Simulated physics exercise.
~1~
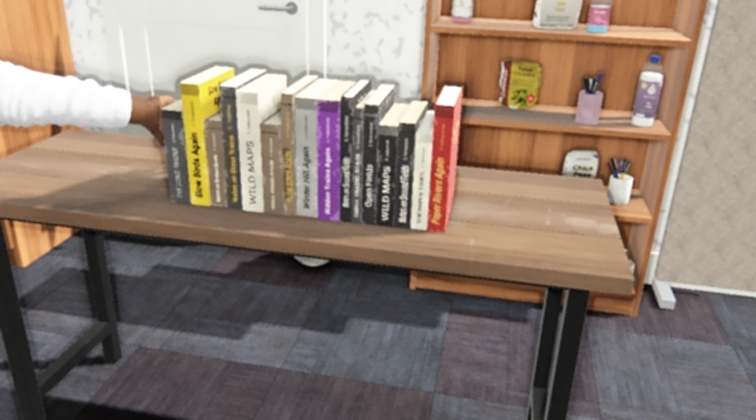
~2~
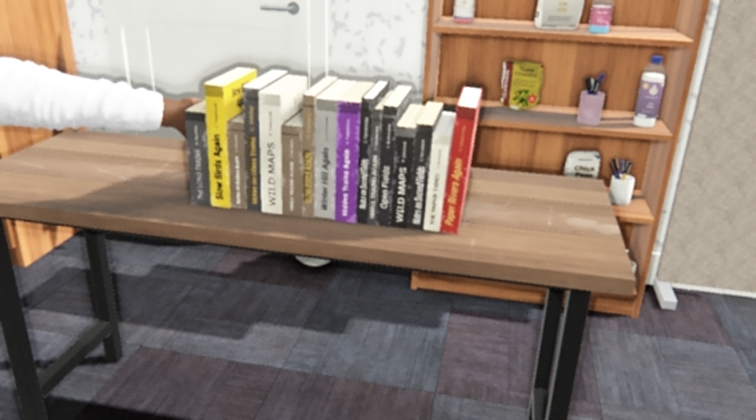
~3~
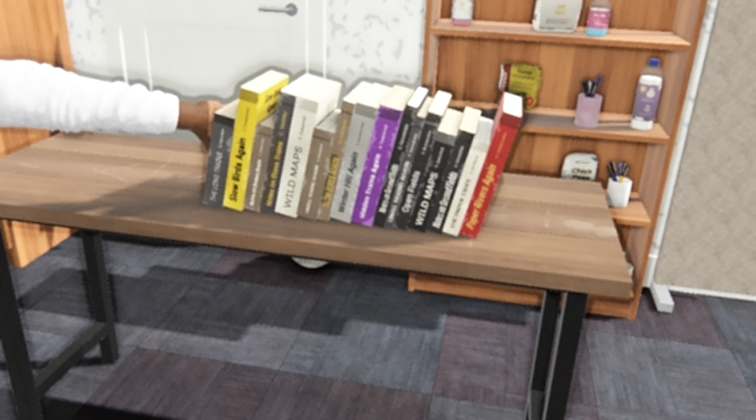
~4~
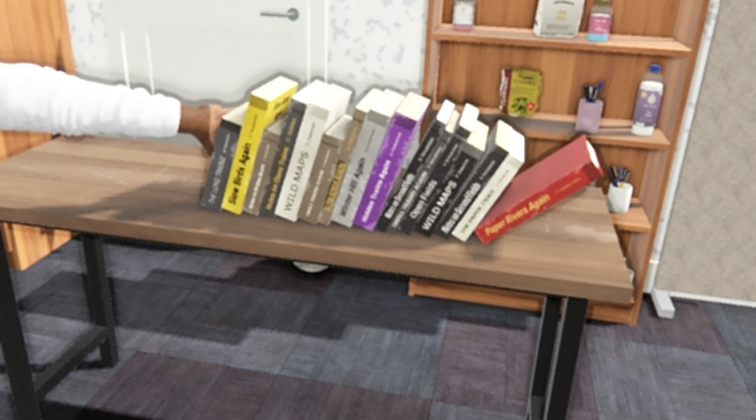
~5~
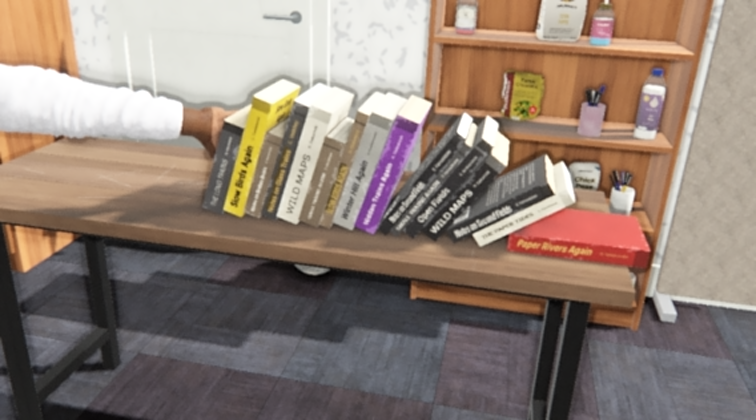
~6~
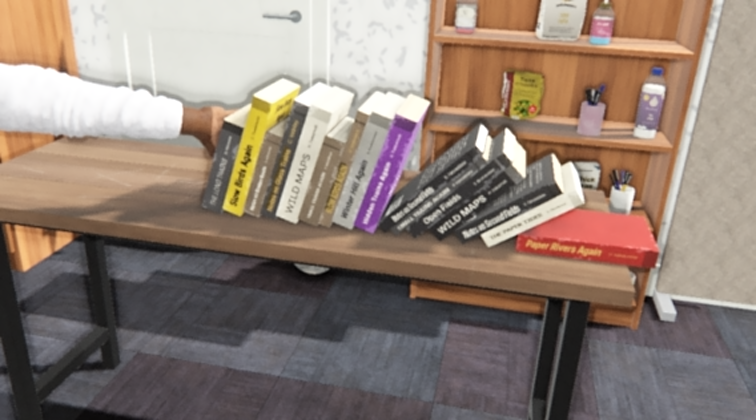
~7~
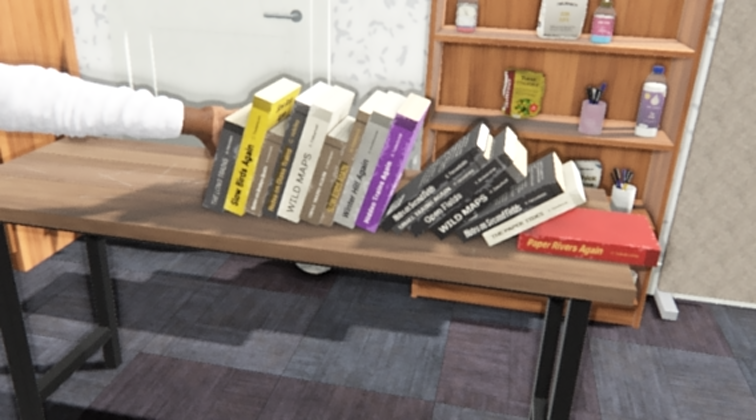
Row of upright books pushed right along a table by a hand, tilting until the red end book topples flat, others left leaning.
